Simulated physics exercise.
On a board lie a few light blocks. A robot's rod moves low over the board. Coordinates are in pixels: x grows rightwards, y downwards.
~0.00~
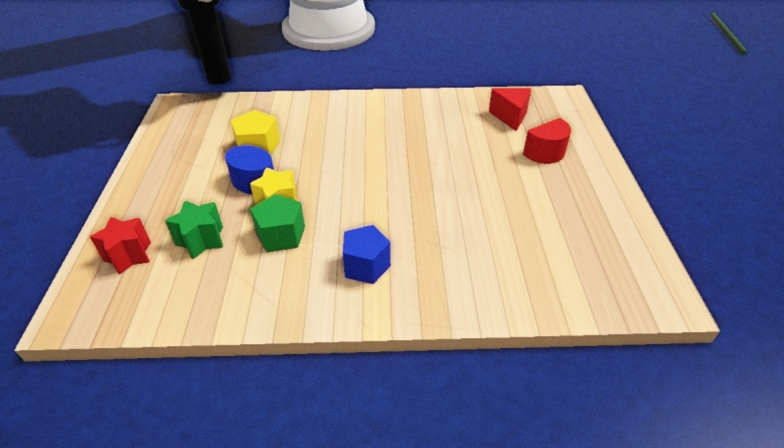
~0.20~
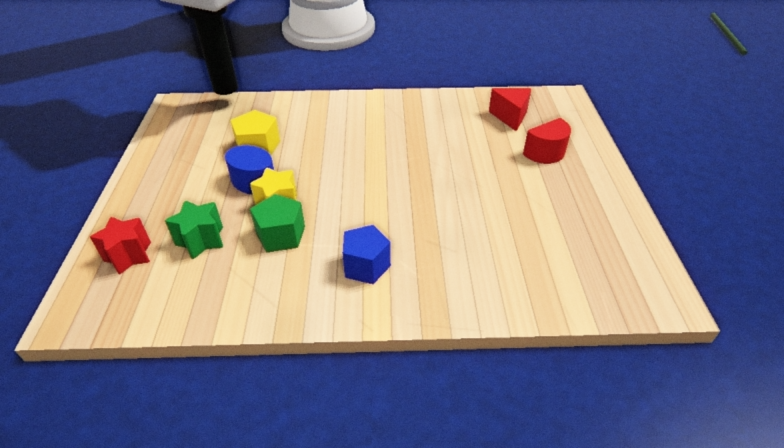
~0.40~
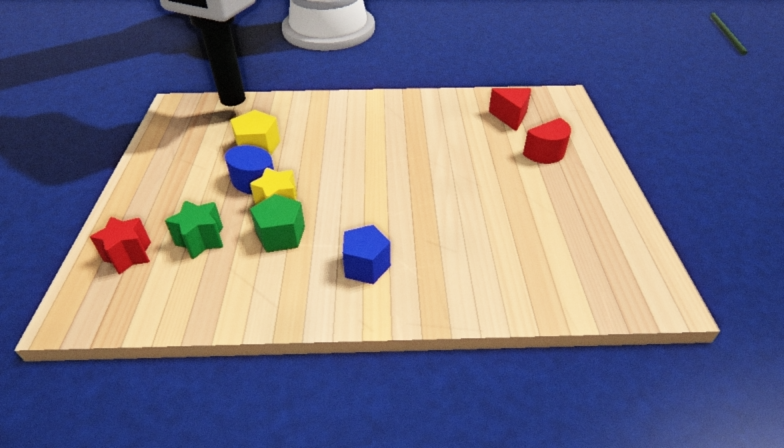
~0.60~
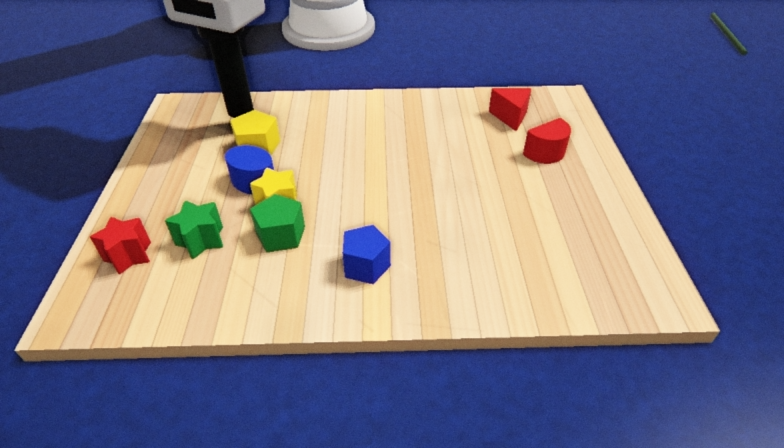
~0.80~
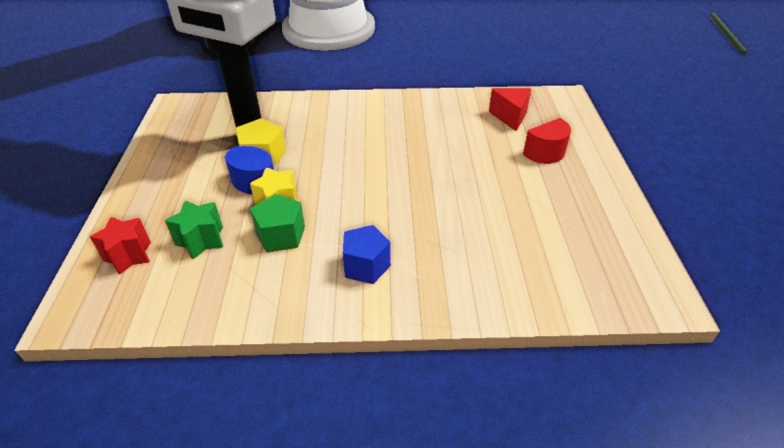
A robot's black rod moving down over a wooden board beside scattered coloured blocks, nudging the yellow five-sided block slightly.
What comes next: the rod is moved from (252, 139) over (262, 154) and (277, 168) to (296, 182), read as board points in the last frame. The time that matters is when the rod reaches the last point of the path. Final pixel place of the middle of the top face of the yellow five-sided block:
It should be at (279, 182) by then.
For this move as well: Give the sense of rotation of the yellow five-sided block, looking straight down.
Watching from overhead, you'd notice the yellow five-sided block rotating clockwise.
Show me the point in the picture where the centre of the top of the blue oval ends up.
My estimate: (231, 184).
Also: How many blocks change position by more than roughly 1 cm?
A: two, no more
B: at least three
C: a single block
B: At least three.
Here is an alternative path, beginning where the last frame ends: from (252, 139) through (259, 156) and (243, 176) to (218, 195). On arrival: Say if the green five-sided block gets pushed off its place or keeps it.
The green five-sided block moves.
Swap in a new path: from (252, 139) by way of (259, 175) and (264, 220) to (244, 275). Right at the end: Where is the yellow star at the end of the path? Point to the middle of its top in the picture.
Answer: (338, 219).
The first path, step by step. One third of the way, rod (259, 139); blue oval (240, 171); yellow five-sided block (264, 149), turned 20° clockwise; yellow star (276, 183).
Two thirds of the way, rod (274, 154); blue oval (232, 182); yellow five-sided block (273, 166), turned 40° clockwise; yellow star (270, 194), turned 15° anticlockwise; green five-sided block (281, 222).
At the end, rod (294, 168); blue oval (231, 184), turned 20° clockwise; yellow five-sided block (279, 182), turned 60° clockwise; yellow star (261, 209); green five-sided block (282, 234), turned 25° anticlockwise.
